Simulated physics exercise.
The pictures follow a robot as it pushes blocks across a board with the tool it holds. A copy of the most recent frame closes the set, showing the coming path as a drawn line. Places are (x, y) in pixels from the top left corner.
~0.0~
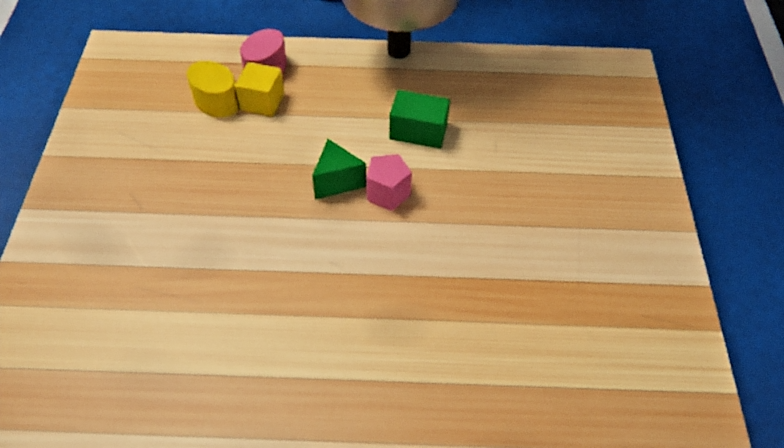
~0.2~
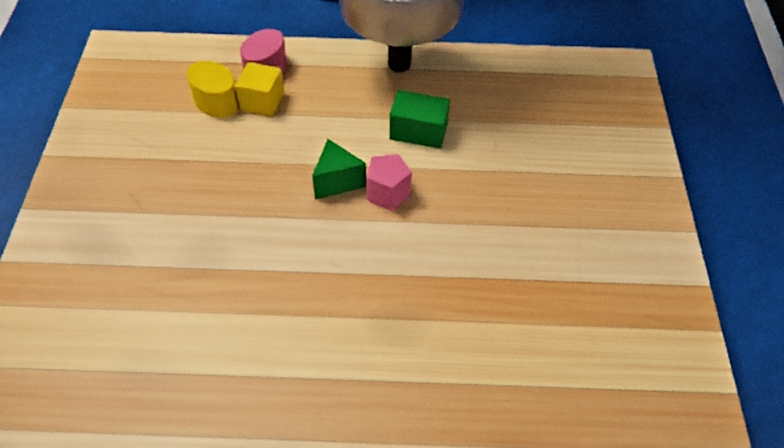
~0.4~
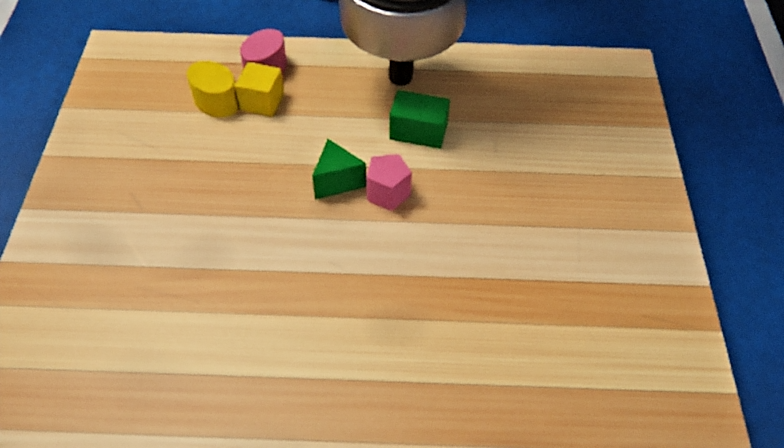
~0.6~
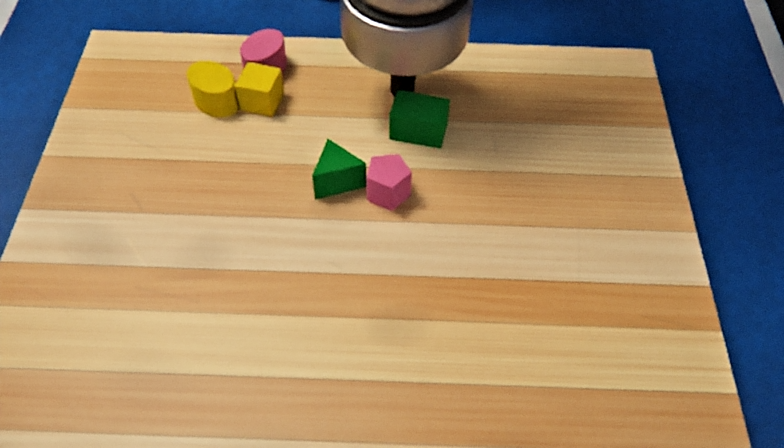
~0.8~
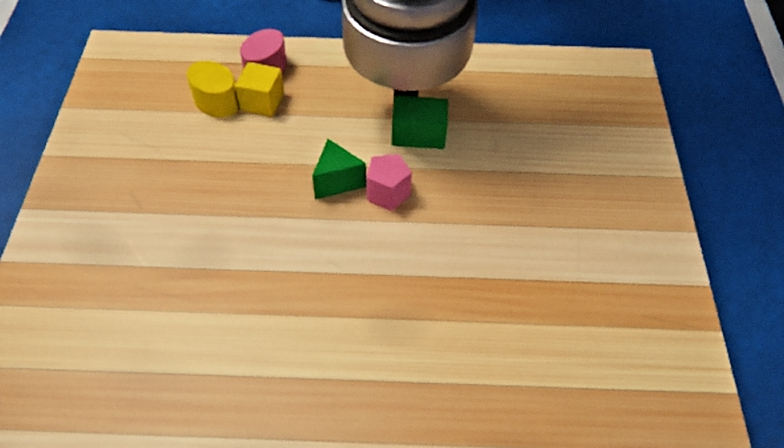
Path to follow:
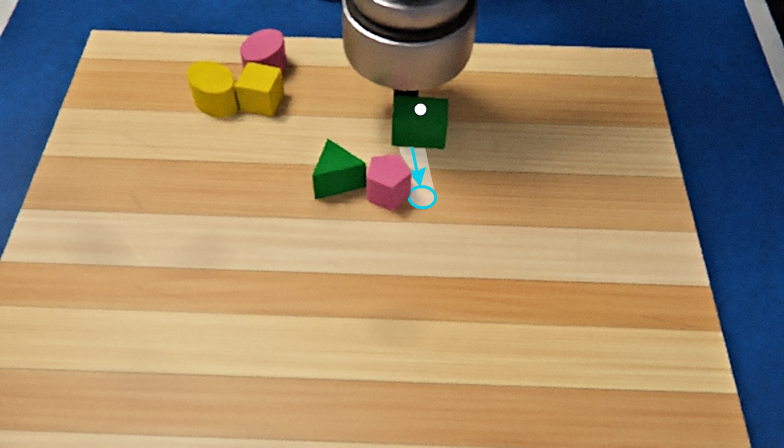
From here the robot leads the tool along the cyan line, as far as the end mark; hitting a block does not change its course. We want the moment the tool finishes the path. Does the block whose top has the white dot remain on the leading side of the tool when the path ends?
It seems not.
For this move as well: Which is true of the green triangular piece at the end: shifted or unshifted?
By then it is still where it was.
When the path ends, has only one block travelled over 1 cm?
Yes.
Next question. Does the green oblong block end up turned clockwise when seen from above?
My answer is no.
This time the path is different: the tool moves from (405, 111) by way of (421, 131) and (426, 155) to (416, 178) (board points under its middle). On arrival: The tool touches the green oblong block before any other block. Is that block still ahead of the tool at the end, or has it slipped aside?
Slid off.
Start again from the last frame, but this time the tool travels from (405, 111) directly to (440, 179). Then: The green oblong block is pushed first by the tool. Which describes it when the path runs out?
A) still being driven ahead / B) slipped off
A
Drawn move, straight from (405, 111) to (422, 197); the dot is on the green oblong block.
On the path given first. One third of the way, tool (411, 132); green oblong block (435, 132), turned 40° anticlockwise.
Two thirds of the way, tool (417, 161); green oblong block (451, 149), turned 85° anticlockwise.
At the end, tool (423, 191); green triangular piece still; pink pentagonal block still; green oblong block (455, 151), turned 95° anticlockwise.
